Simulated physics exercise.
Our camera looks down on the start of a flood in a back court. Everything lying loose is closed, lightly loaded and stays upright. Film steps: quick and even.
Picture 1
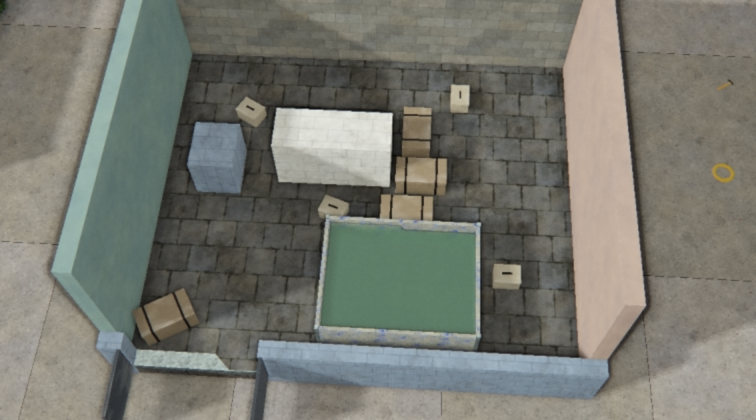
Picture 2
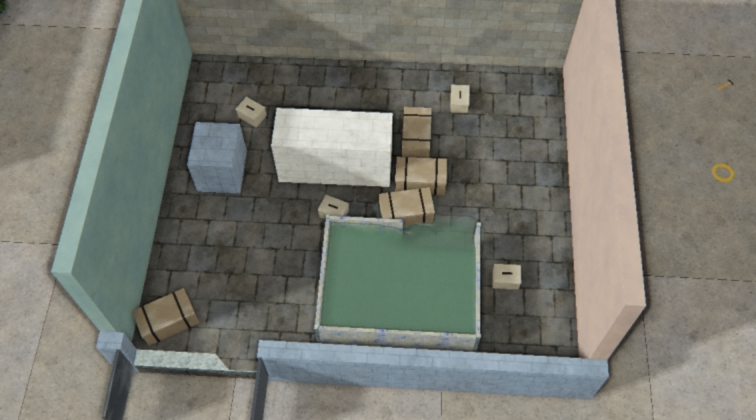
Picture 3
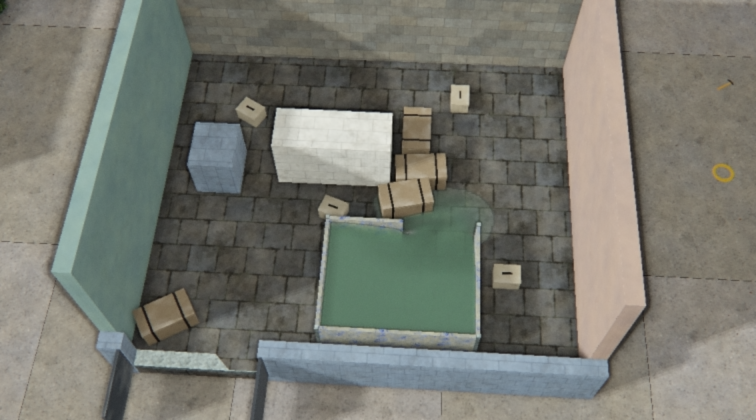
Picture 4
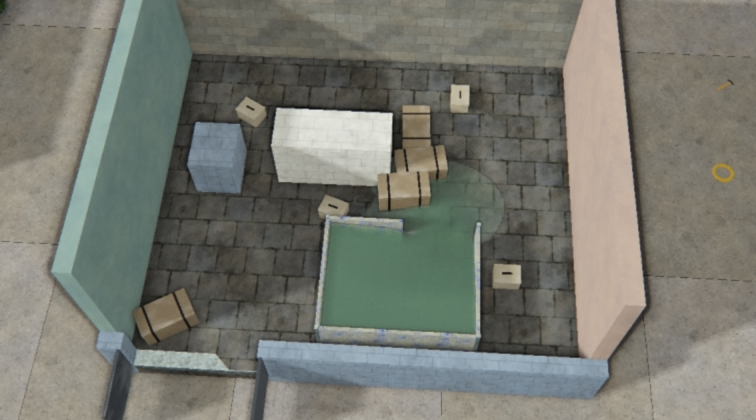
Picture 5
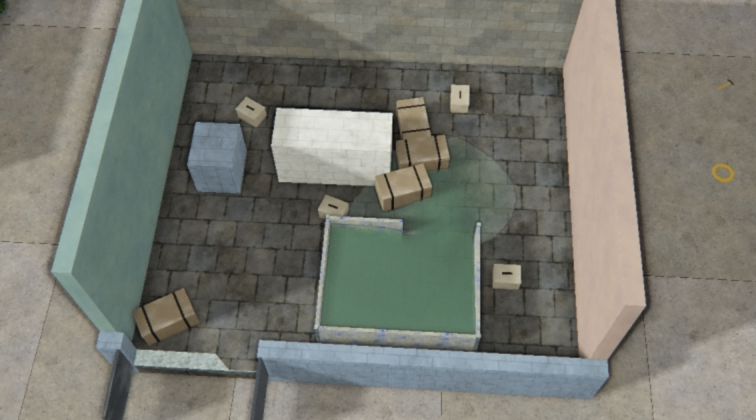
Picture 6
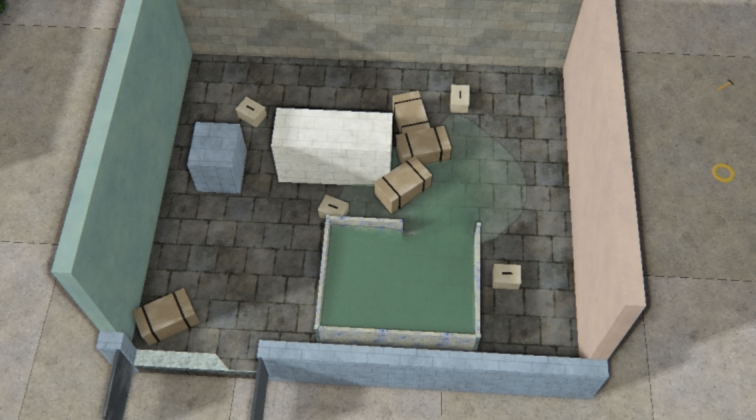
In this clip, green water spreads through a gap in the far wall of a low walled pool in a courtyard, shifting and turning the nearby brown trunks beside a white block, while the other objects stay still.
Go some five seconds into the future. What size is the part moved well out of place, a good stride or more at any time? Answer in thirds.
One to two thirds.
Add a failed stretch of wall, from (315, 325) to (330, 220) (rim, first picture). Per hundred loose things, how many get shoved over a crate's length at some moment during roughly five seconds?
Close to 10 in a hundred.
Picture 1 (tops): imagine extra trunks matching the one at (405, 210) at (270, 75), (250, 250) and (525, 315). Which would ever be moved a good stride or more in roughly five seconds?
Okay, in order the twins go a long way, nowhere much, nowhere much.
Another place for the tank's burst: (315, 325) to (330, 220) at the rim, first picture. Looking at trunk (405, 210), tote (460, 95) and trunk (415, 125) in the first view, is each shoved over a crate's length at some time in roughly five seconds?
First under that mark, then under that mark, then under that mark.
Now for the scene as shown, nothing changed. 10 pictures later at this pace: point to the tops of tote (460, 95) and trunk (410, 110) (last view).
Estimated positions: (468, 64) and (381, 53), approximately.
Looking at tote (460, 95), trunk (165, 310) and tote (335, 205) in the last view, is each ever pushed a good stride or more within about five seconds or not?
Item one went the distance, item two stayed under the mark, item three stayed under the mark.
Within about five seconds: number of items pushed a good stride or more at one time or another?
4 in total.
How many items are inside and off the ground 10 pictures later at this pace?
It works out to 4.
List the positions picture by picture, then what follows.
A trunk at (422, 170), on the bottom; a trunk at (407, 208) rests on the ground; 0 of 8 have shifted, in the first frame.
A trunk at (422, 170), on the bottom; a trunk at (407, 203) rests on the ground, close to its start; 1 of 8 have shifted, in the second frame.
A trunk at (421, 166), on the bottom, close to its start; a trunk at (406, 193) rests on the ground, close to its start; 2 of 8 have shifted, in the third frame.
A trunk at (421, 159), on the bottom, close to its start; a trunk at (404, 185), on the bottom, a stride from its start; 2 of 8 have shifted, in the fourth frame.
A trunk at (423, 149), on the bottom, a stride from its start; a trunk at (403, 181) rests on the ground, a stride from its start; 3 of 8 have shifted, in the fifth frame.
A trunk at (424, 142), on the bottom, a stride from its start; a trunk at (403, 179) floats, a stride from its start; 3 of 8 have shifted, in the sixth frame.
A moment on, 3 of 8 are well off their spots; 2 afloat.
Next, 4 of 8 are well off their spots; 4 afloat.
Later, 3 of 8 are well off their spots; 4 afloat.
In the end, 4 of 8 are well off their spots, and 4 have been at some point; 4 afloat.
